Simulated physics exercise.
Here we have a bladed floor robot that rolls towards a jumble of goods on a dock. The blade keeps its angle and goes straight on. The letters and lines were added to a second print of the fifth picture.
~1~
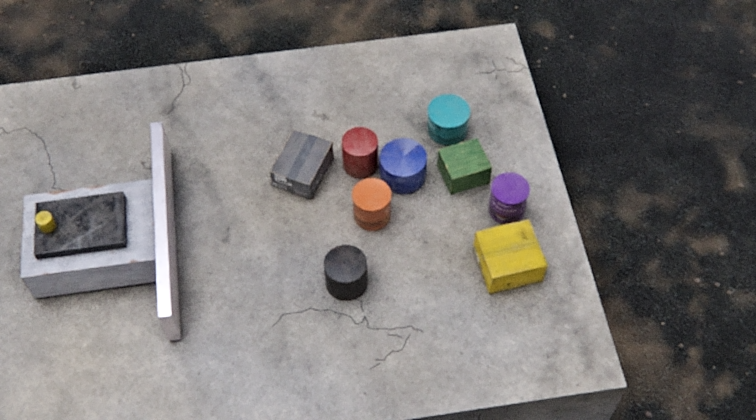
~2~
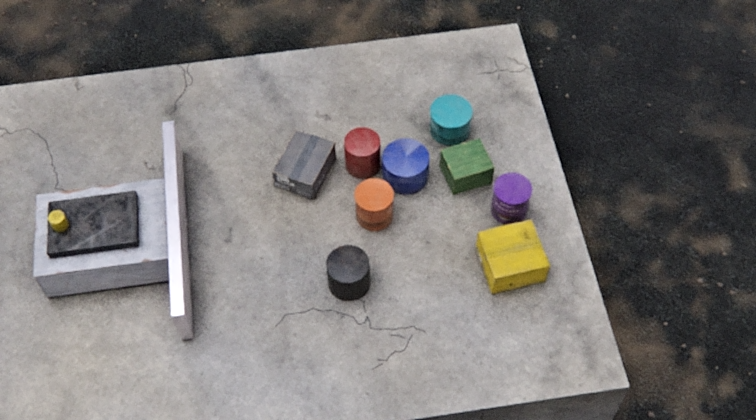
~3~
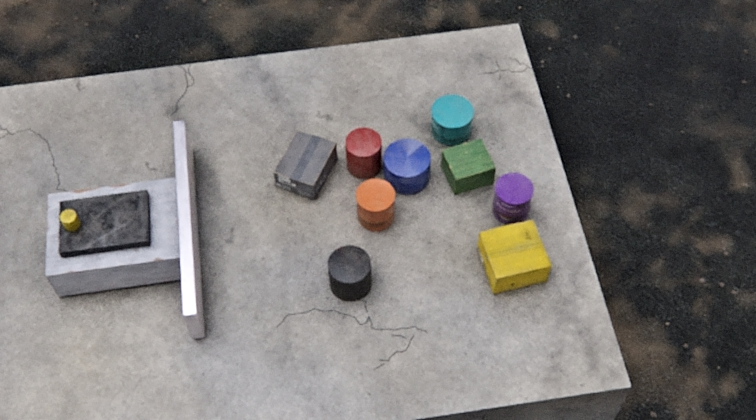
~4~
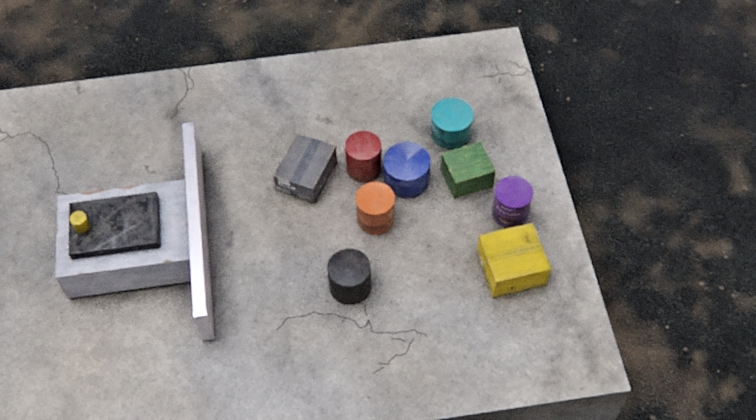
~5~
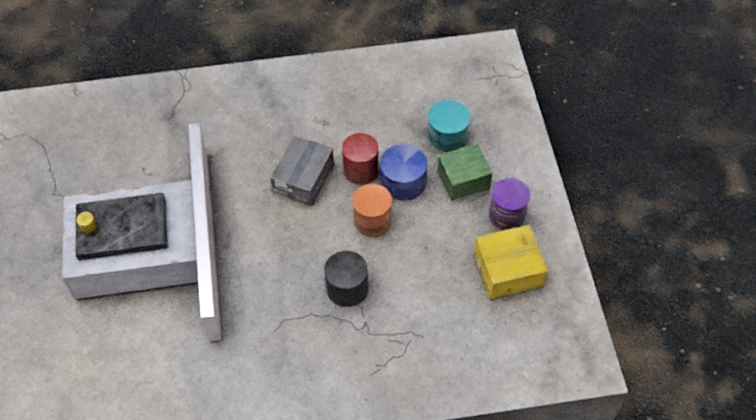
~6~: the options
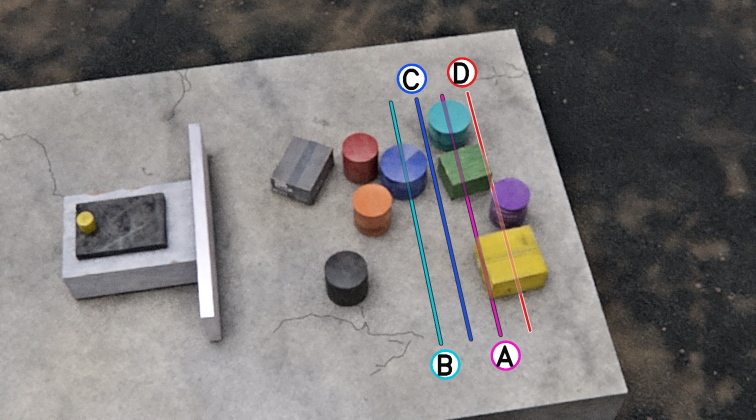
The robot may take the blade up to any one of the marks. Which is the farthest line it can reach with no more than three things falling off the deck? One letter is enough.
Stop at D.
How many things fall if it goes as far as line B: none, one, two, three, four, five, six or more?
By then, none.
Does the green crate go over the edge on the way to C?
By then, no.
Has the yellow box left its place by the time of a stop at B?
No.
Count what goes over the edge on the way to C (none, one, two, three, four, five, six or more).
By then, none.
On the copy, A at (469, 206); B at (414, 214); C at (442, 210); D at (496, 203).
On D. First, robot (237, 209); blue canister (408, 173); grey parcel (331, 163).
Then, robot (346, 195); green crate (513, 168); turquoise pail (478, 112).
Finally, robot (426, 184); green crate (556, 161); yellow box (584, 259); none fallen.
By contrast, A is within the limit but short; B is within the limit but short; C is within the limit but short.
